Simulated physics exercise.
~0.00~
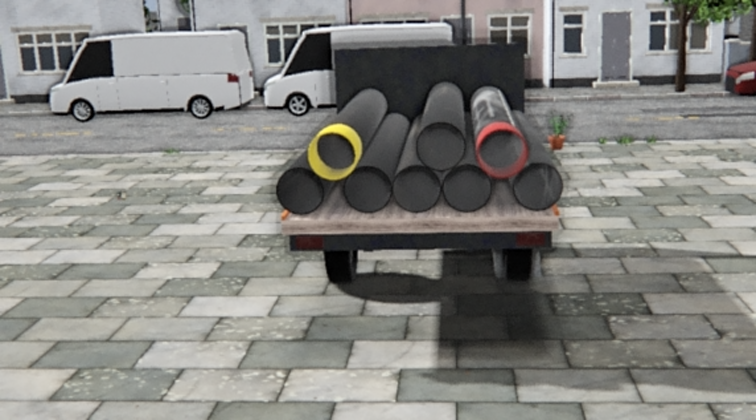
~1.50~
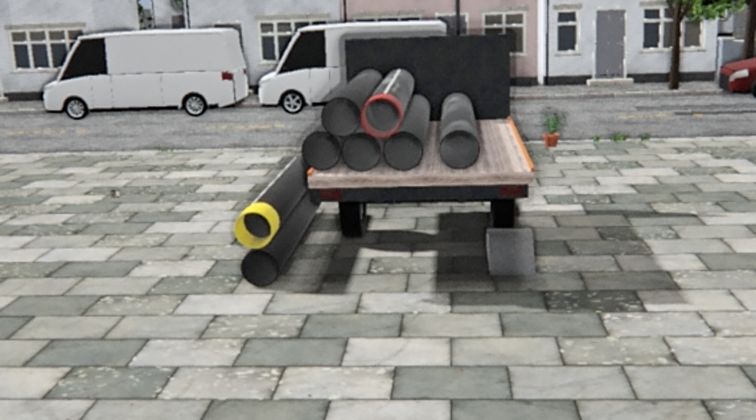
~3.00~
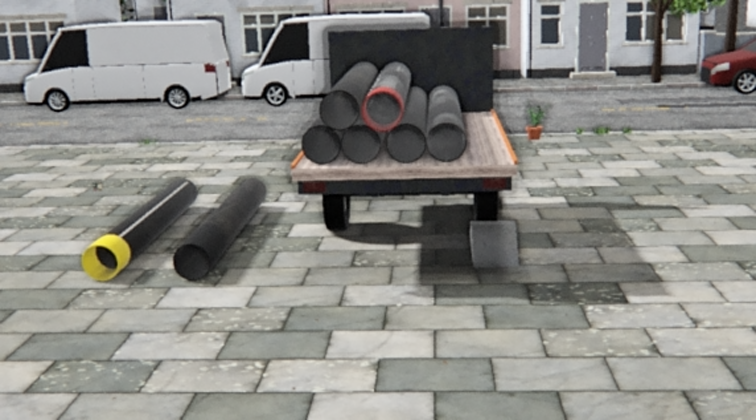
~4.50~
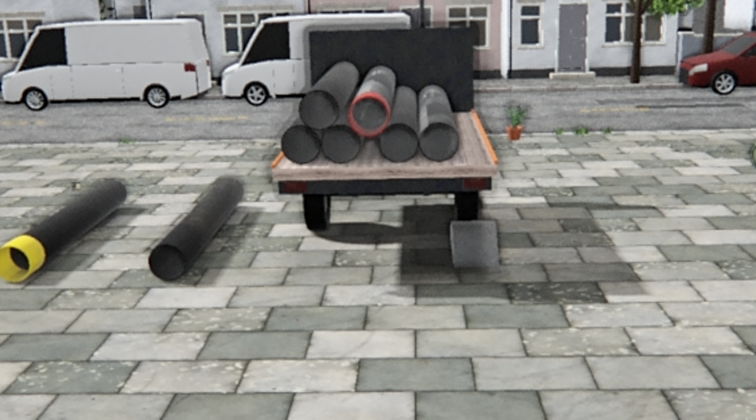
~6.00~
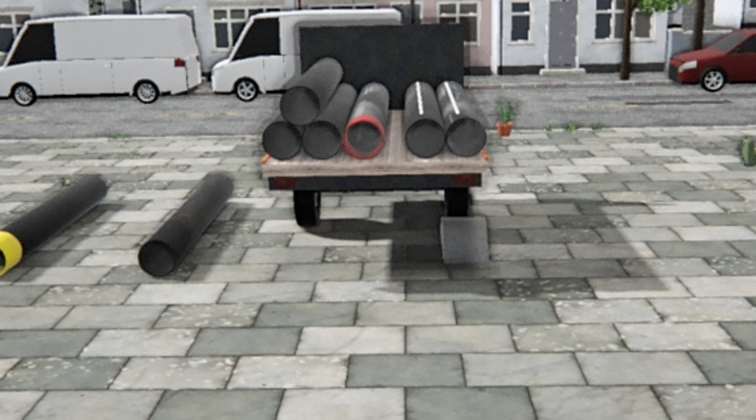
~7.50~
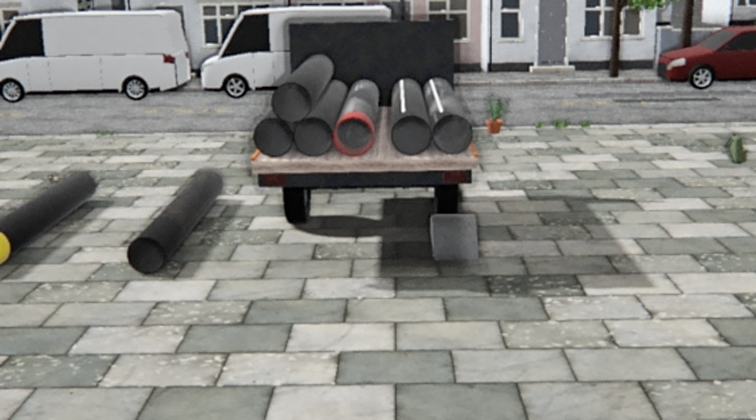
A trailer of black pipes drops the yellow-ringed one and another off its left side.
